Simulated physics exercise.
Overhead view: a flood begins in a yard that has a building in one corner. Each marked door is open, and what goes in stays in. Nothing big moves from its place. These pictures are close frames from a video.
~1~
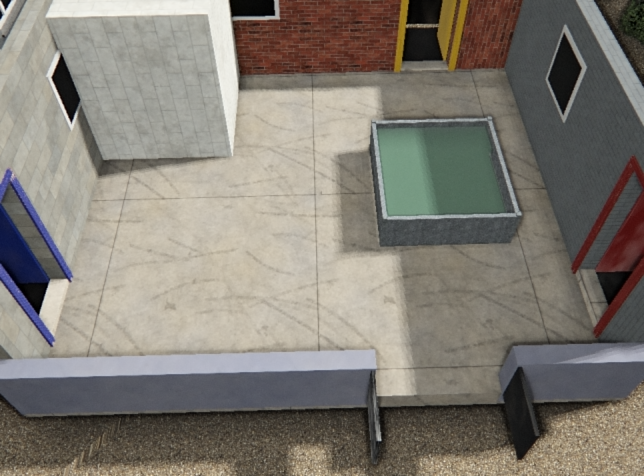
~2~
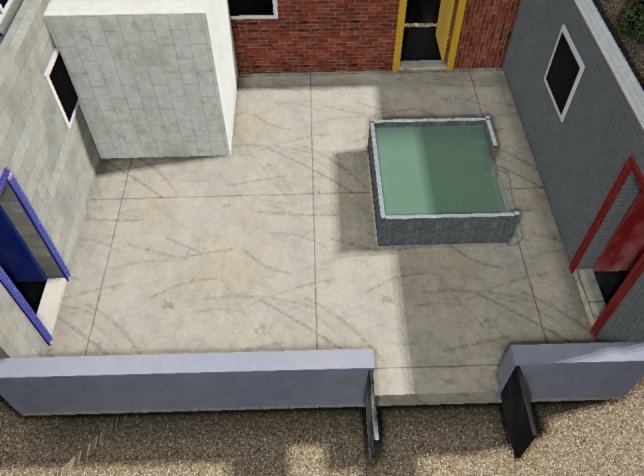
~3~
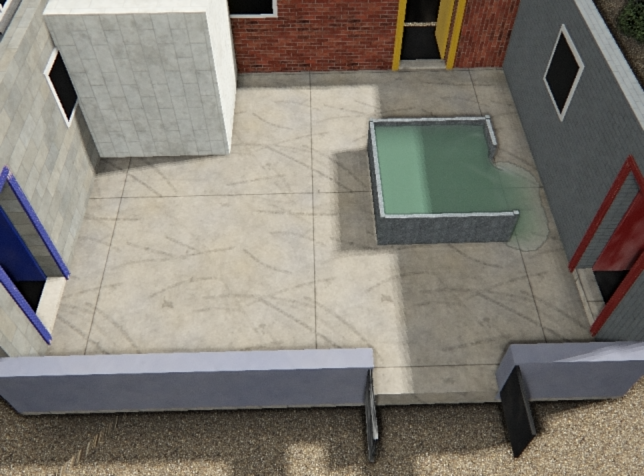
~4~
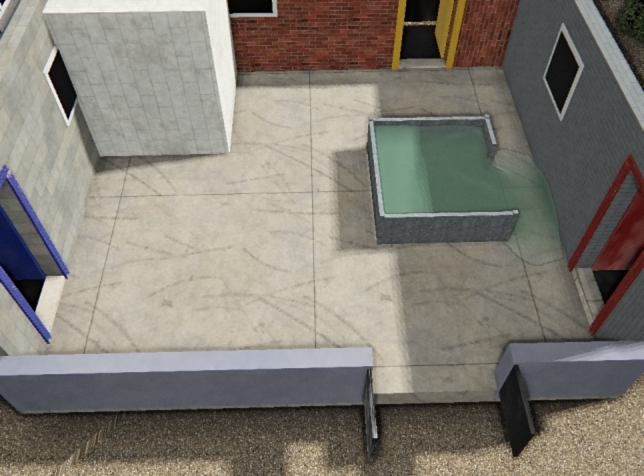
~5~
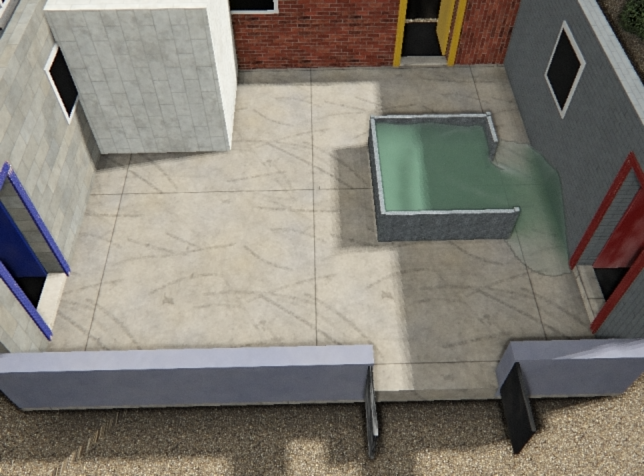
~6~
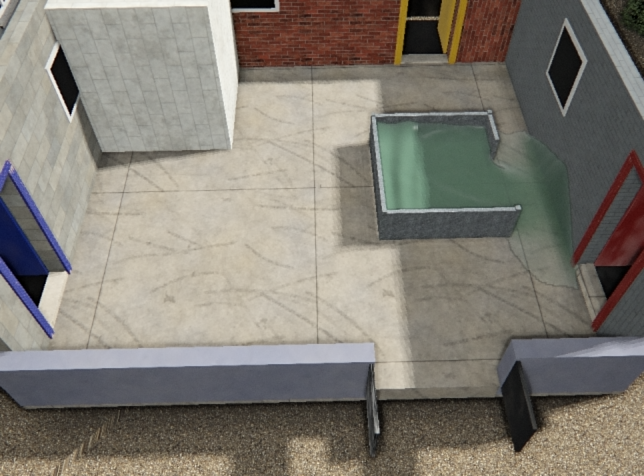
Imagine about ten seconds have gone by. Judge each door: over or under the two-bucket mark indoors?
My call: Yellow door, over; red door, under; blue door, under.
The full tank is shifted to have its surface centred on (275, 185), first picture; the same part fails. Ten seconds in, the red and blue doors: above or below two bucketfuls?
Then: The red one exceeds the threshold; the blue one falls short.
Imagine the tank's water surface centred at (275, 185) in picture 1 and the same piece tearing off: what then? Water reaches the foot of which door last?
It is the blue door.
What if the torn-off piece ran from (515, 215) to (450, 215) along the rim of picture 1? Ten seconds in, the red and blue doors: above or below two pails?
I'd say the red door gets more, but the blue door gets less.
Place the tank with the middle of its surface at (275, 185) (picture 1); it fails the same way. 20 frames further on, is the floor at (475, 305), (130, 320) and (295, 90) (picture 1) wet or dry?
Result: Inundated; spared; spared.
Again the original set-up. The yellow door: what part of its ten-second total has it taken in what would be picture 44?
It should be near 90 percent of the ten-second total.
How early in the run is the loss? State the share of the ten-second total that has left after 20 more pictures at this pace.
Close to 35 per cent, I'd say.
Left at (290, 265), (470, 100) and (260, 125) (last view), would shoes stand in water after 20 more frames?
Lab note, in the order given: Unwetted, wet through, unwetted.
A moment on, water covers 15 % of the floor; the yellow door not reached, the red door wet at the sill, nothing in, the blue door not reached.
Next, water covers 25 % of the floor; the yellow door wet at the sill, nothing in, the red door under two buckets in, the blue door not reached.
Then, water covers 35 % of the floor; the yellow door over two buckets in, the red door under two buckets in, the blue door not reached.
Later, water covers 75 % of the floor; the yellow door over two buckets in, the red door under two buckets in, the blue door wet at the sill, nothing in.
In the end, water covers 90 % of the floor; the yellow door over two buckets in, the red door under two buckets in, the blue door wet at the sill, nothing in.
